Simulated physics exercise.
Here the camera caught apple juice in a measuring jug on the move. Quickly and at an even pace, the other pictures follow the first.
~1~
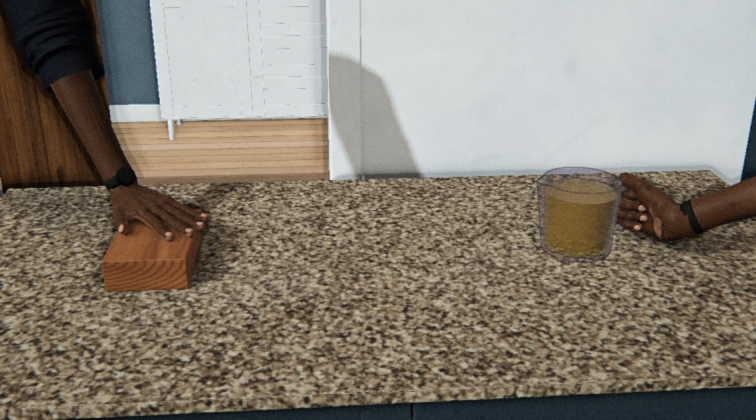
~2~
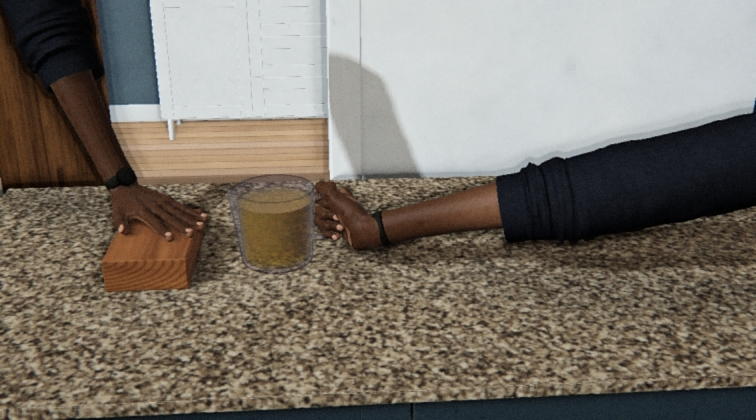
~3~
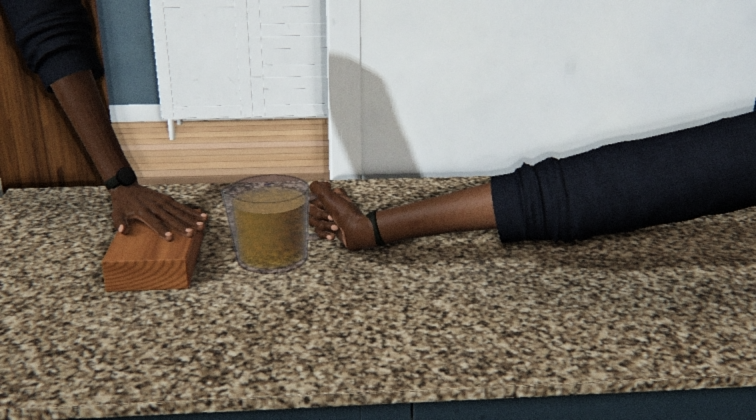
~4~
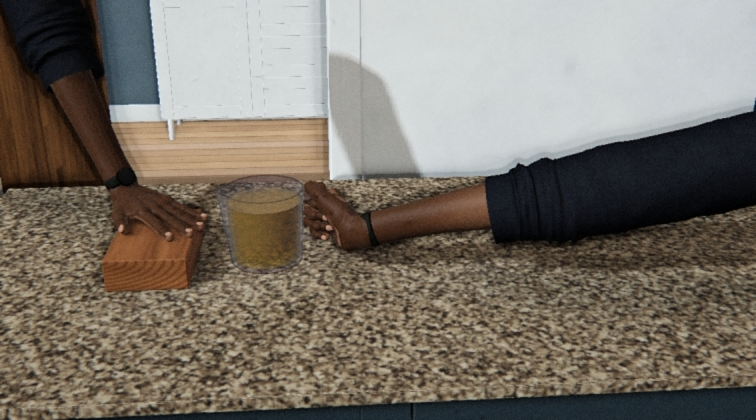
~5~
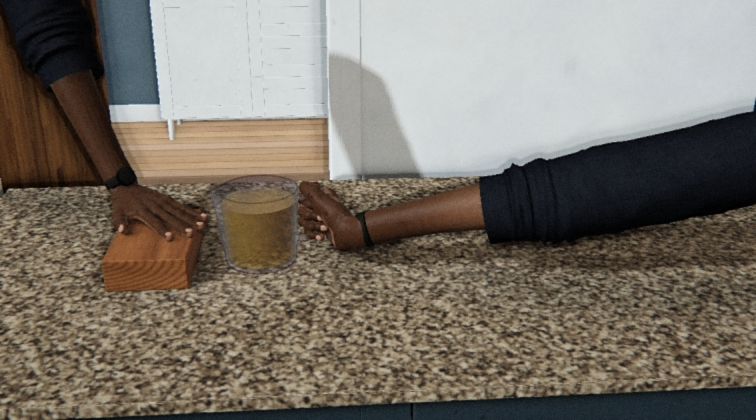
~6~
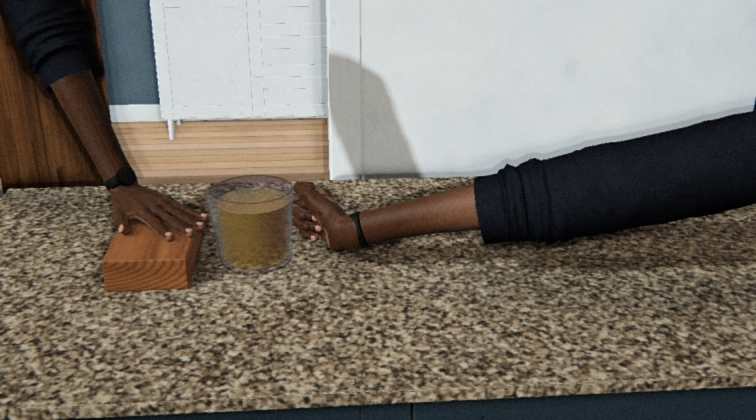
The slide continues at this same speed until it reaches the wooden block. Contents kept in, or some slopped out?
It ends up with no mess.
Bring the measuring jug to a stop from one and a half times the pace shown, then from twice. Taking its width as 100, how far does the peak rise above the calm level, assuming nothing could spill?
Peak rise: 10 percent first, 15 percent second.
A moment on, the measuring jug meets the wooden block.
Further on, the apple juice surges up the wall; the wave climbs under half way to the rim.
When it is over, the measuring jug stands at the wooden block; all is still inside.
